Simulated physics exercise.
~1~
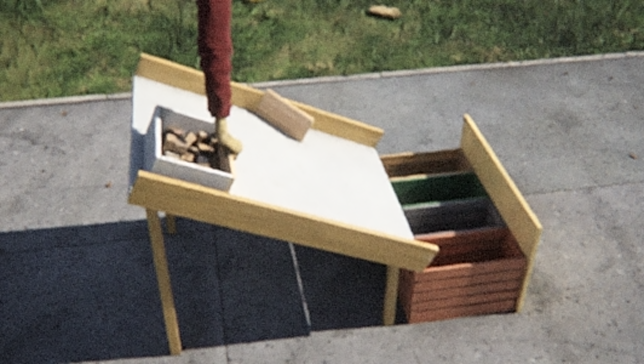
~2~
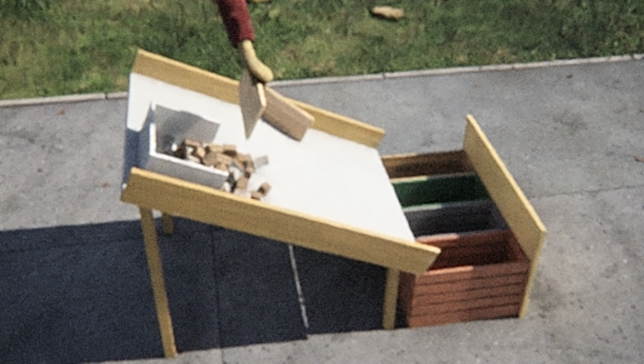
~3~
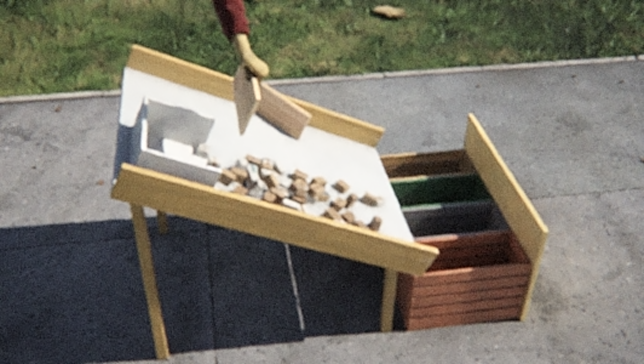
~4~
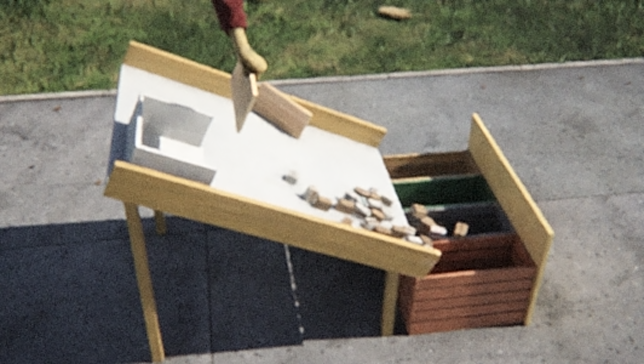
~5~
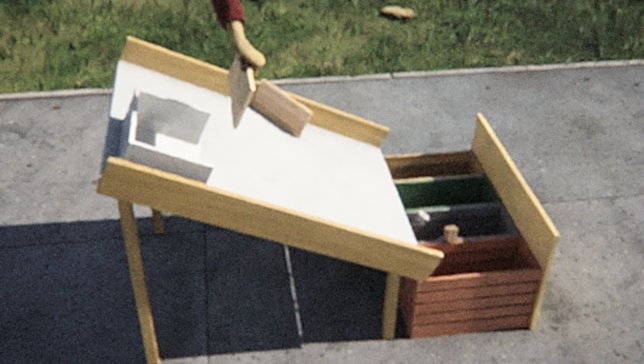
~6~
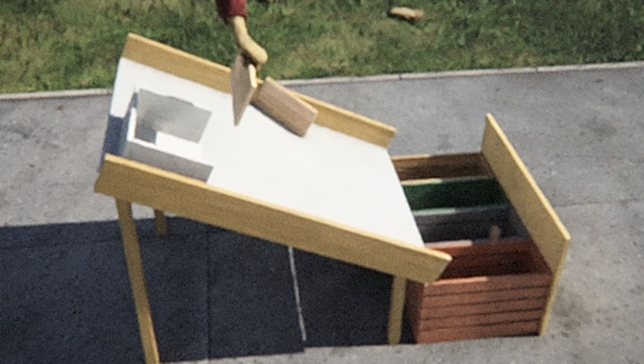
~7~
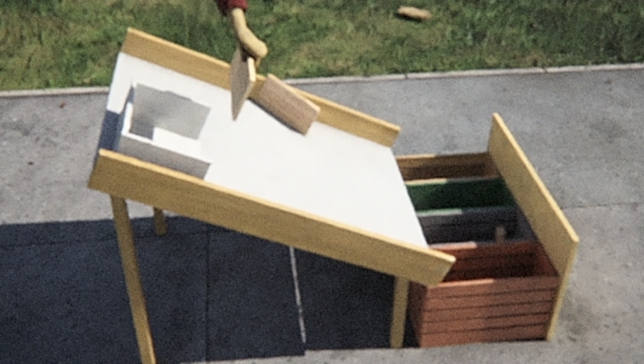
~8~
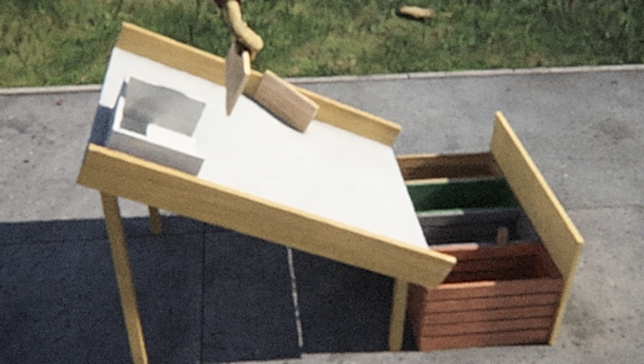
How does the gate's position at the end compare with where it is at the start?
At the start the gate is down at the open side of the white pen, and by the end it is held up by the gloved hand, higher and slightly to the right, beside the angled board and clear of the pen.
The video shows a gloved hand in a red sleeve lifting a gate from a white pen on a sloping table, letting small brown blocks slide down past an angled board into the grey and orange bins, leaving the pen and slope empty while the hand still holds the gate.
